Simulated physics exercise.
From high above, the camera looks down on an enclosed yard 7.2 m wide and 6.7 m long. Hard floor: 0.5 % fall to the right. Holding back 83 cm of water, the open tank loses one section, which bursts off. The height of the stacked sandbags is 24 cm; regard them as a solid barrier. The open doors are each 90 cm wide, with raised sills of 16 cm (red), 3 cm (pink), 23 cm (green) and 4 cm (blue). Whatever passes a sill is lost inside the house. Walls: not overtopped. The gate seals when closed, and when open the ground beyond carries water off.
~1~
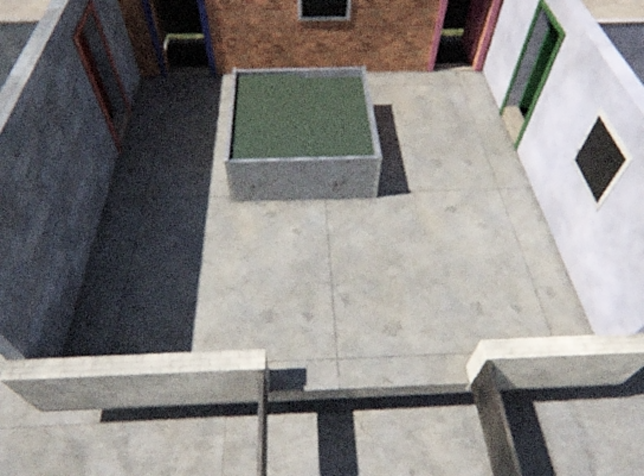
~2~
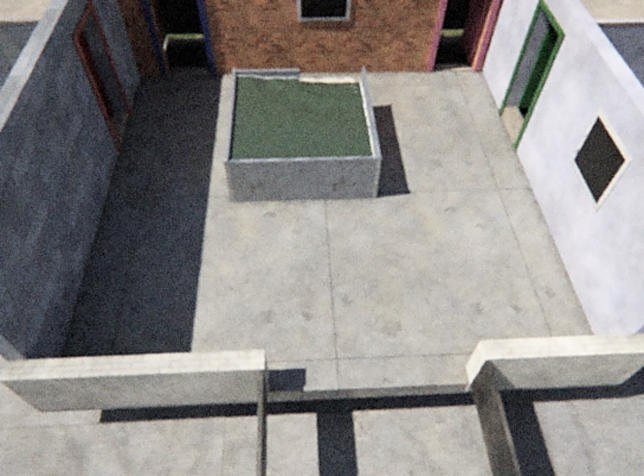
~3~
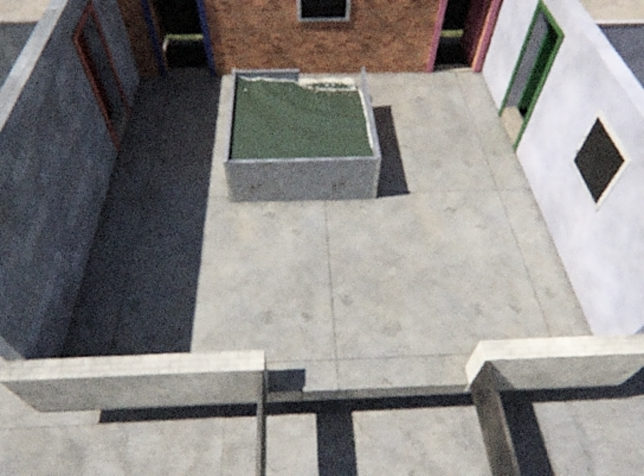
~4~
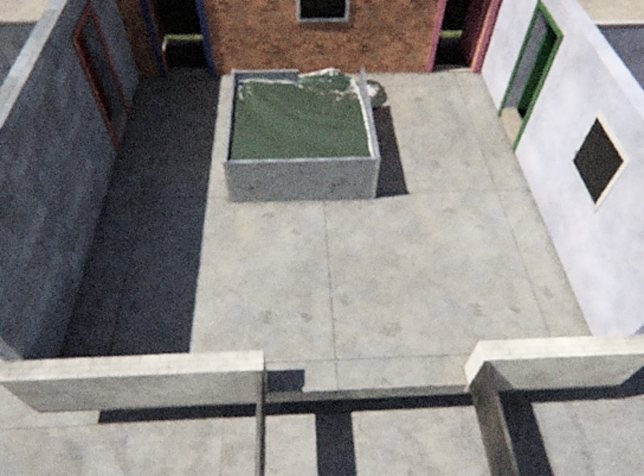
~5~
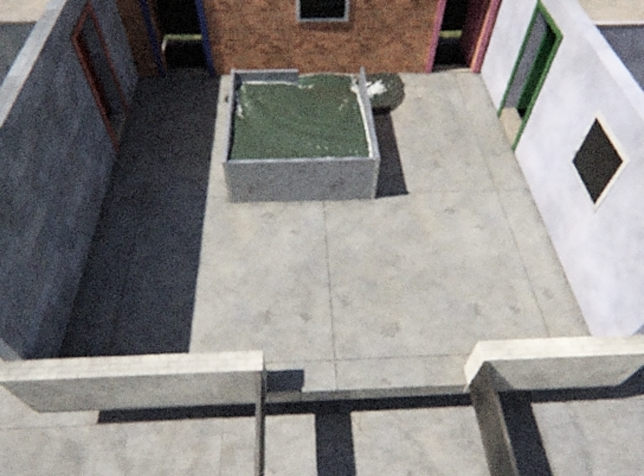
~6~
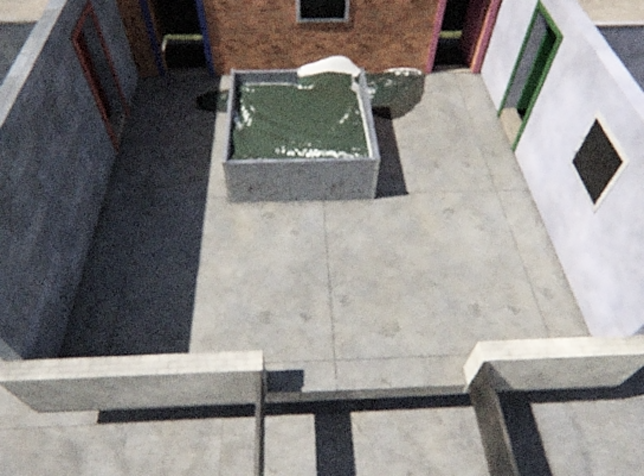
An enclosed concrete yard is seen from high above by a still camera, with a shadowed grey wall on the left, a brick wall at the back and a white wall with a green-framed doorway on the right. A square grey tank of dark green water stands towards the back, beyond low pale barriers in front. Its surface ripples as water pours out over the far side, spreading behind it, first right, then left.
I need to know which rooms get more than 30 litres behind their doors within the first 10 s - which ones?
Outcome: At the red door it looks set to land under the limit, at the pink door it looks set to land over the limit, at the green door it looks set to land under the limit, at the blue door it looks set to land over the limit.
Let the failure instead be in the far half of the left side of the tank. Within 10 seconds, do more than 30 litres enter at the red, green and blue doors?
Door red goes beyond, door green stays within, door blue goes beyond.
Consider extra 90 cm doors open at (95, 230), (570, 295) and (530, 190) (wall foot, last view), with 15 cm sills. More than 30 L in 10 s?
In that order: Short of it, short of it, short of it.
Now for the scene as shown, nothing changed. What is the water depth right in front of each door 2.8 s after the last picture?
In cm: Red 17, pink 20, green 19, blue 14.
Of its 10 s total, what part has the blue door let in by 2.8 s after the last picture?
Fraction in by then: Around 10 per cent.
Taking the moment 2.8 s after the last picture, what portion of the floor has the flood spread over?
I'd guess around 45 %.
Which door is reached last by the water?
It's the green door that comes last.
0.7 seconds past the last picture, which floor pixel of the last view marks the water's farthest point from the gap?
I'd mark it close to (135, 91).
Then, 0.7 s after the last picture water covers 20 % of the floor and is deepest (62 cm) near (323, 100); red door 9 cm at the sill, 0 L in, pink door 10 cm at the sill, 2 L in, green door not reached, blue door not reached.
Then, 1.5 s after the last picture water covers 25 % of the floor and is deepest (51 cm) near (332, 100); red door 8 cm at the sill, 0 L in, pink door 20 cm at the sill, 35 L in, green door 14 cm at the sill, 0 L in, blue door 10 cm at the sill, 1 L in.
Then, 2.8 s after the last picture water covers 45 % of the floor and is deepest (40 cm) near (323, 100); red door 17 cm at the sill, 2 L in, pink door 20 cm at the sill, 161 L in, green door 19 cm at the sill, 0 L in, blue door 14 cm at the sill, 21 L in.
Then, 5.3 s after the last picture water covers 90 % of the floor and is deepest (28 cm) near (324, 105); red door 15 cm at the sill, 7 L in, pink door 16 cm at the sill, 362 L in, green door 14 cm at the sill, 1 L in, blue door 14 cm at the sill, 131 L in.
Then, 9.3 s after the last picture water covers 95 % of the floor and is deepest (19 cm) near (323, 100); red door 10 cm at the sill, 8 L in, pink door 9 cm at the sill, 507 L in, green door 7 cm at the sill, 1 L in, blue door 8 cm at the sill, 212 L in.
